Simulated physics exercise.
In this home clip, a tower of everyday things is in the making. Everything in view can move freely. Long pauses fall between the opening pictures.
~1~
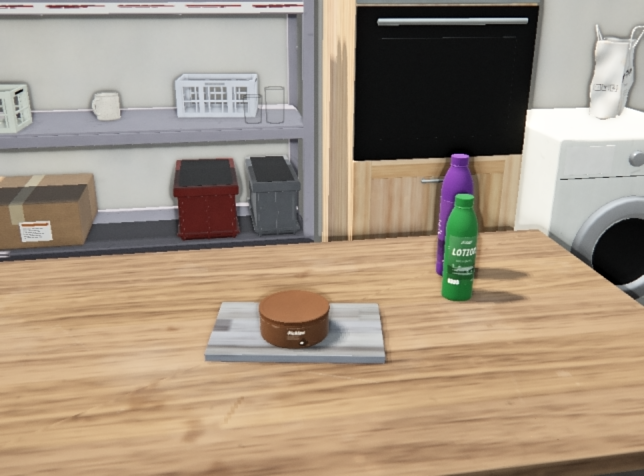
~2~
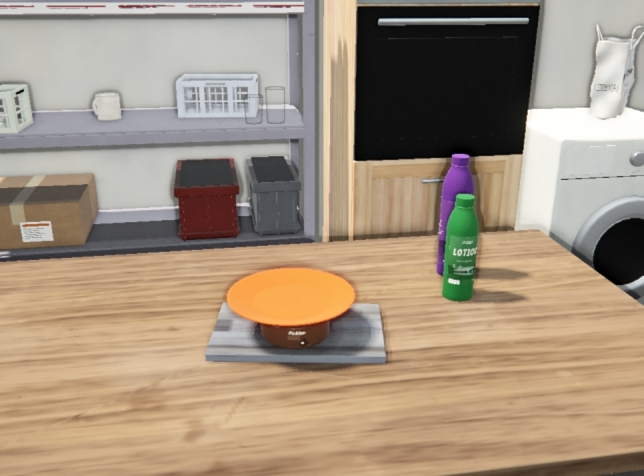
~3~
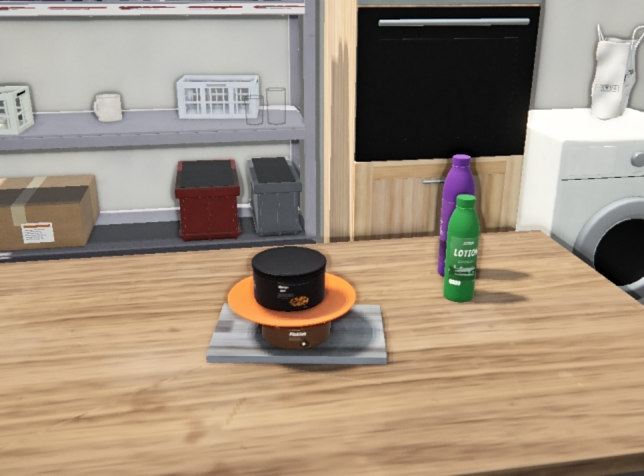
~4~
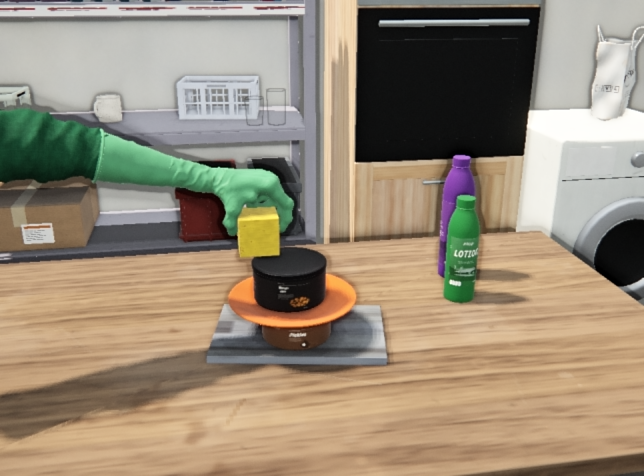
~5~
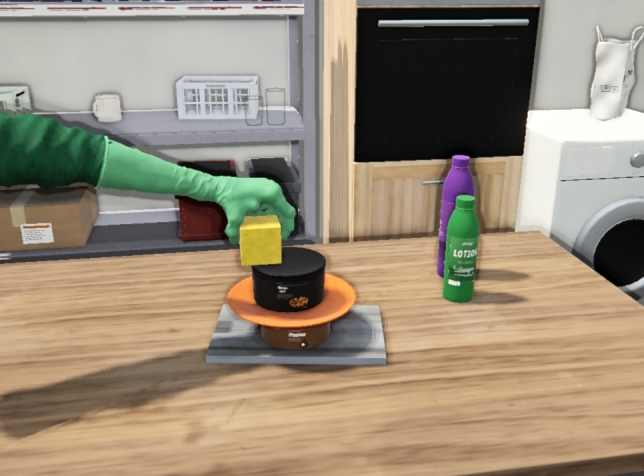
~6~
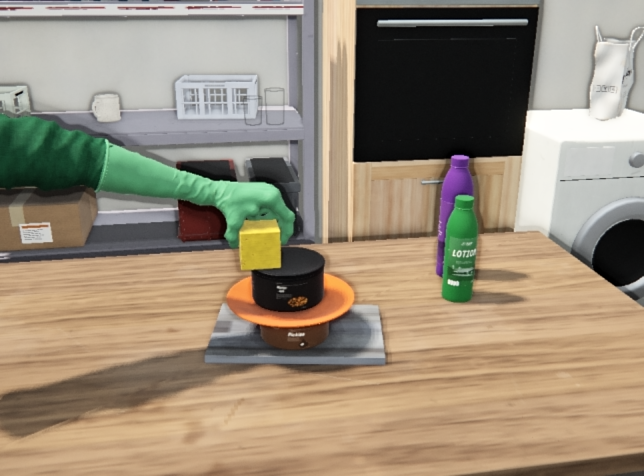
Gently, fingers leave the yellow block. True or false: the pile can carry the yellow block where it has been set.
True.
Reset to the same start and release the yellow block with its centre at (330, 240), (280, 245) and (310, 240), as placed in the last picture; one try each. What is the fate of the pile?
Result per try: First toppled, second still standing, third still standing.
Then, 0.50 s after the last picture, nothing has stirred.
Then, 1.60 s after the last picture, yellow block resting near (258, 245).
At rest, all 7 in place. Seen from the same camera at the end, yellow block near (258, 245). The pile holds.
